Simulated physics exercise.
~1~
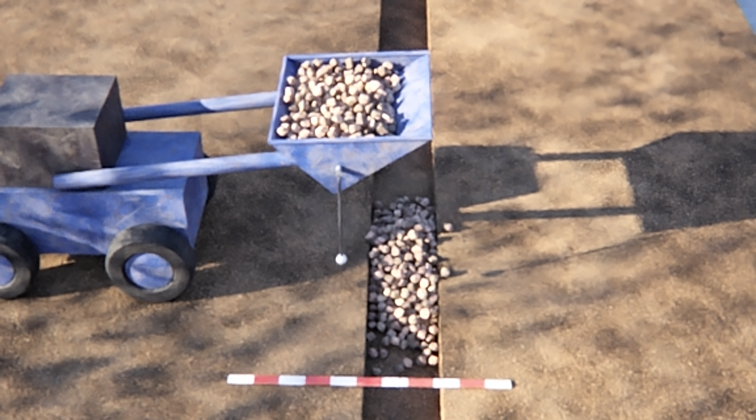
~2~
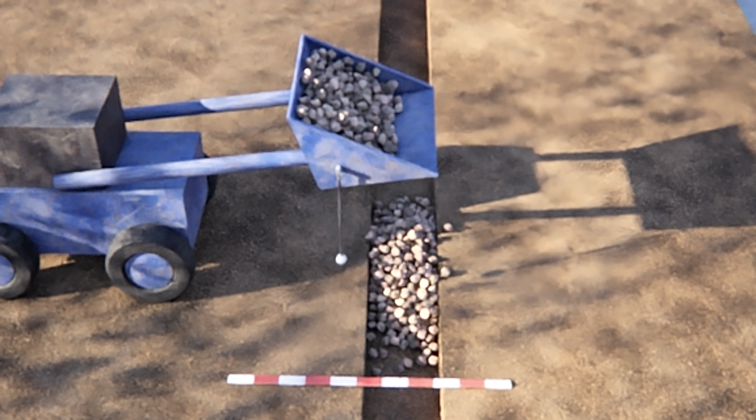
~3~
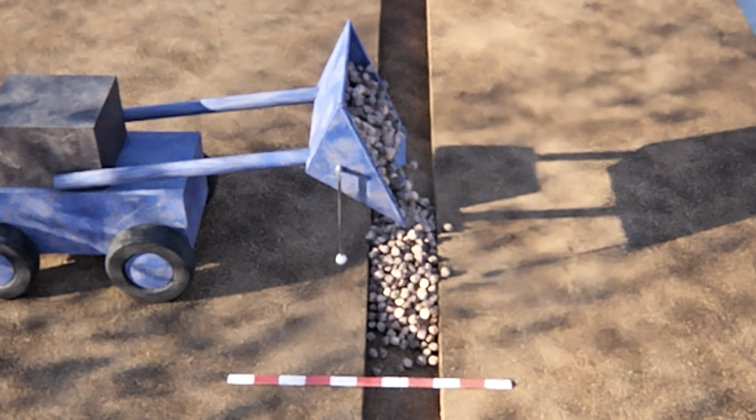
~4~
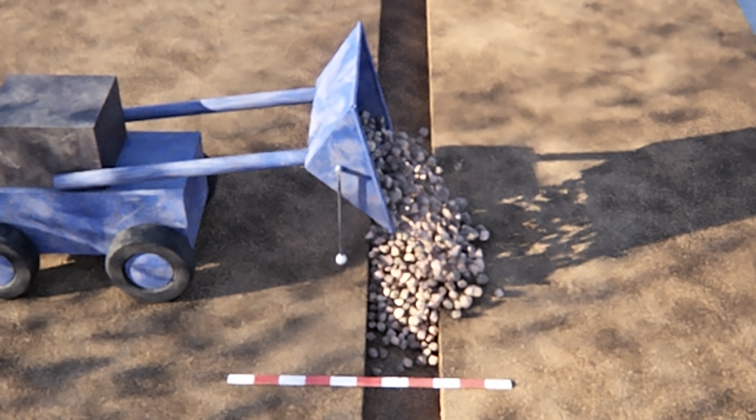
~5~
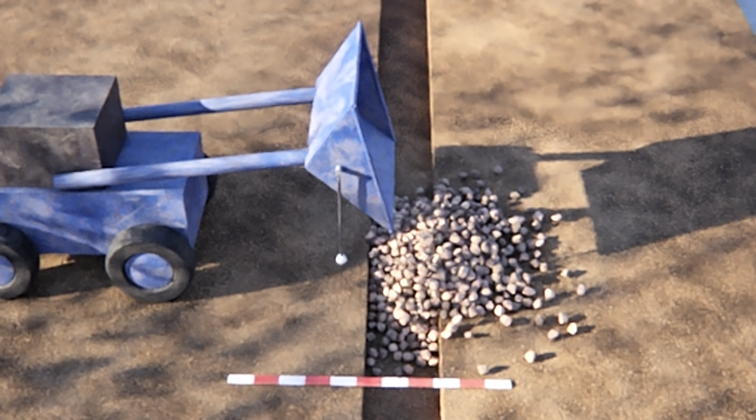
A blue loader's raised bucket, full of pale round stones, tipped forward over a narrow trench already partly filled with similar stones, and its load poured out, heaping over the trench and spilling across the ground to the right, leaving the bucket tilted and empty.
